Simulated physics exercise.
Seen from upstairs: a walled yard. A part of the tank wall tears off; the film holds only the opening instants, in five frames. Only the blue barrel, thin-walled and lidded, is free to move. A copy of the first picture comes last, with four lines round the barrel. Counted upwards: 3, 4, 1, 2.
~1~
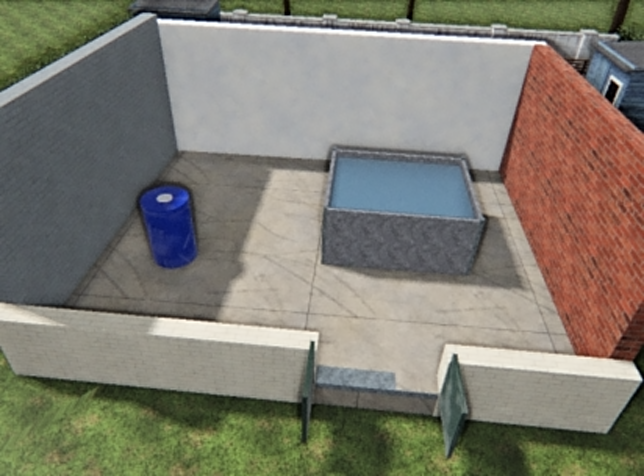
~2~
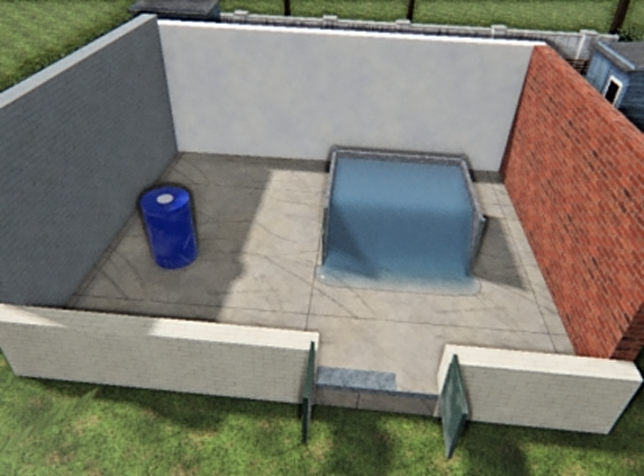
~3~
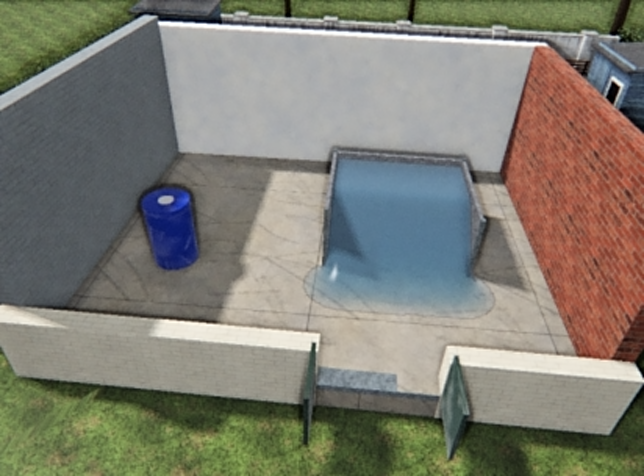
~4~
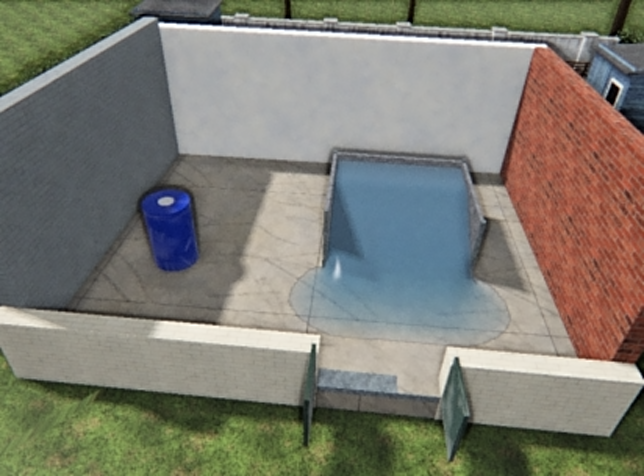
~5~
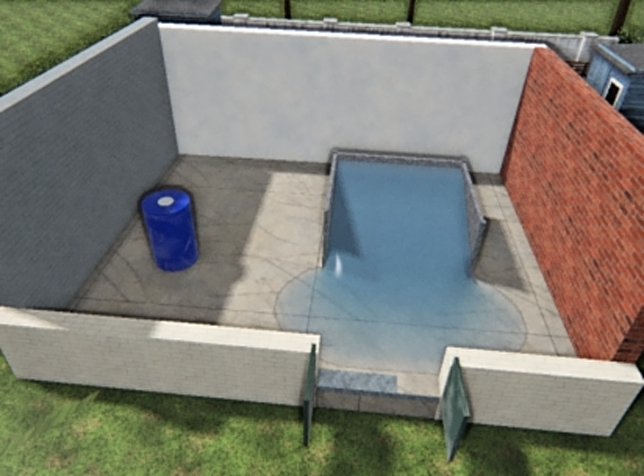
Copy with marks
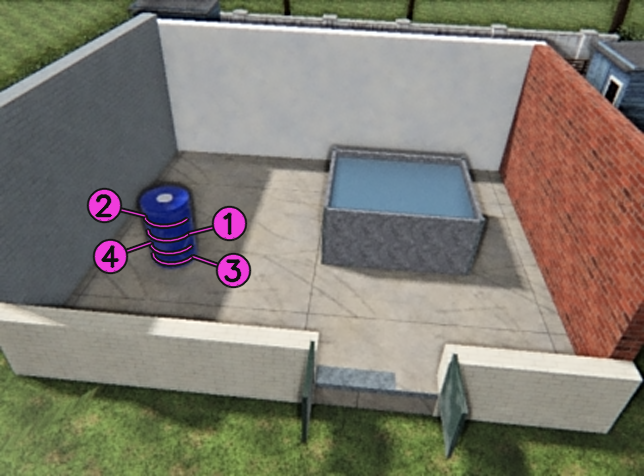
Water pours from the stone tank's open front and spreads across the walled yard's paving.
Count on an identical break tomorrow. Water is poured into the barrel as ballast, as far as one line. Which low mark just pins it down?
3.
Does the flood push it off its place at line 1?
No.
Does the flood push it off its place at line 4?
No, not at all.
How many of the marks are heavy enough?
All of them.
On the marked copy, 1 at (163, 240); 2 at (160, 226); 3 at (168, 263); 4 at (165, 253); from the bottom up 3, 4, 1, 2.
With 1, it does not move.
With 2, it does not move.
With 3, it does not move.
With 4, it does not move.
